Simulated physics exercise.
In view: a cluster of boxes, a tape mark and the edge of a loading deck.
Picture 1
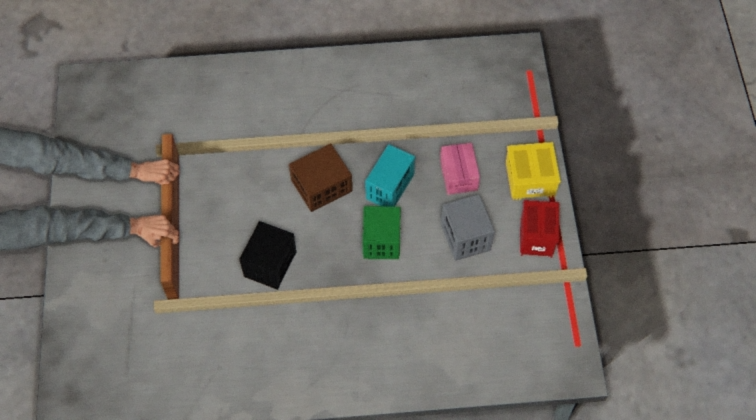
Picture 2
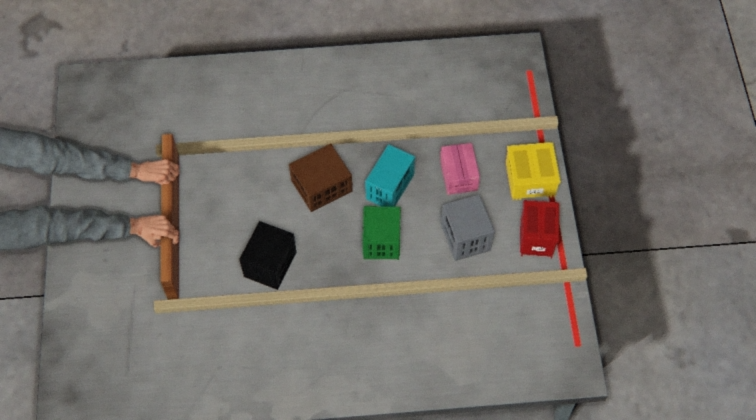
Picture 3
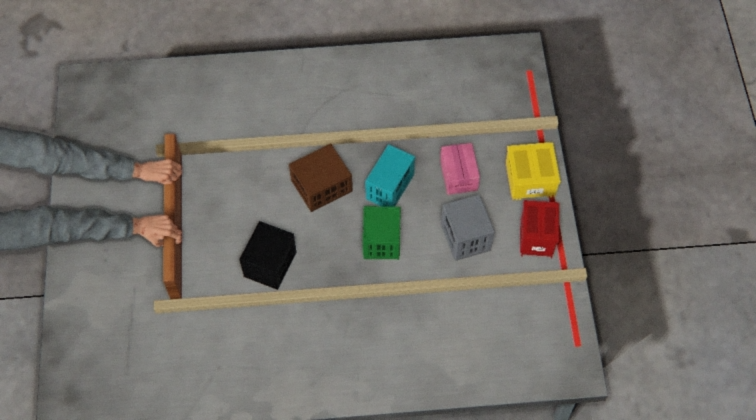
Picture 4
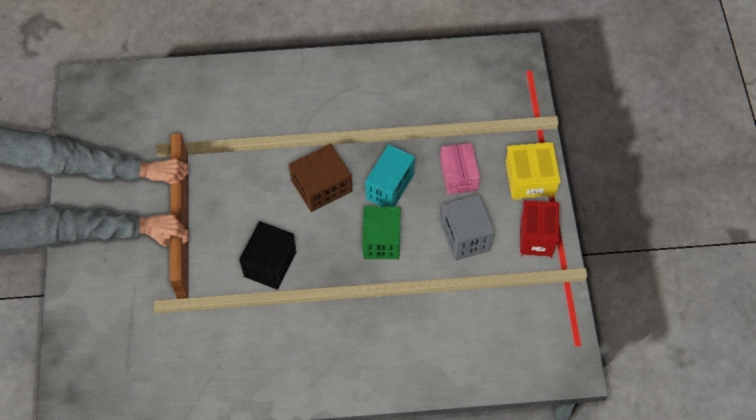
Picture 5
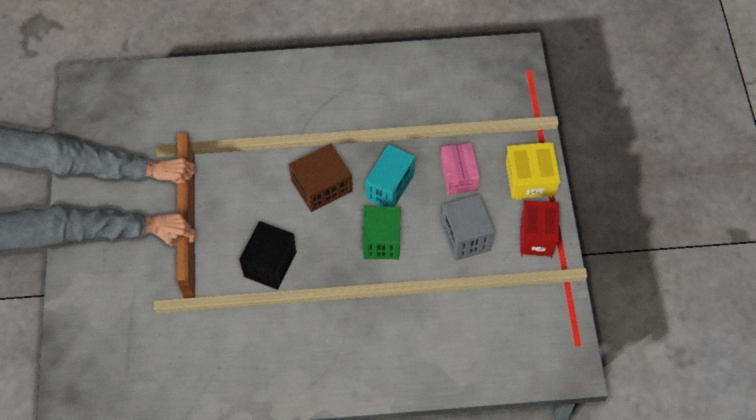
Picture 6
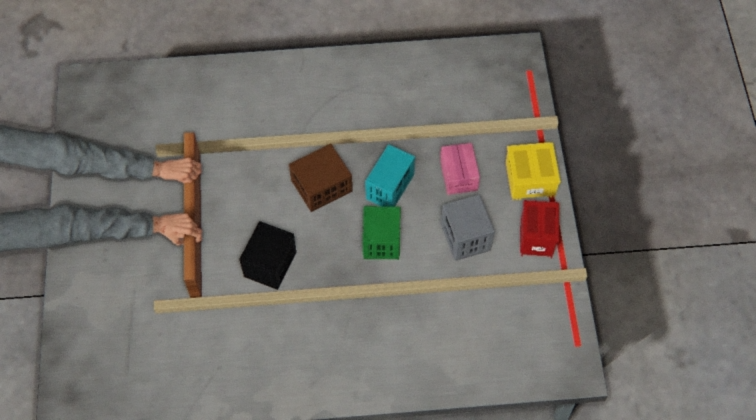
Two hands slide a wooden plank slightly right toward colored crates lying between two rails.
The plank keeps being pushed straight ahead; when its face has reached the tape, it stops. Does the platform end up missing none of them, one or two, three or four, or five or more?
It is missing five or more.
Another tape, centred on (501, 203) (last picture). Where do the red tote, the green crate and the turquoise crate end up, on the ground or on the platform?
Here's how it goes: The red tote ends up below, the green crate stays where it is, and the turquoise crate stays where it is.
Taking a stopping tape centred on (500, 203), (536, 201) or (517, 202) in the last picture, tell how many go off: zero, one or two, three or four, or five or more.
Taking them in turn, 3 or 4; at least five; five or more.
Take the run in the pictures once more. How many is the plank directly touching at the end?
The count in contact is 1.
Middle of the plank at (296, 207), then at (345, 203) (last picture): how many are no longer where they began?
Answer - first 2, then 4.
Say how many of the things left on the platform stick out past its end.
1.
A little later, none off yet; yellow tote at rest near (532, 171); red tote at rest near (539, 229); pink box at rest near (460, 169).
When it is over, the number that fall off is five or more; down, brown crate, green crate, turquoise crate, grey crate, pink box, red tote and yellow tote.
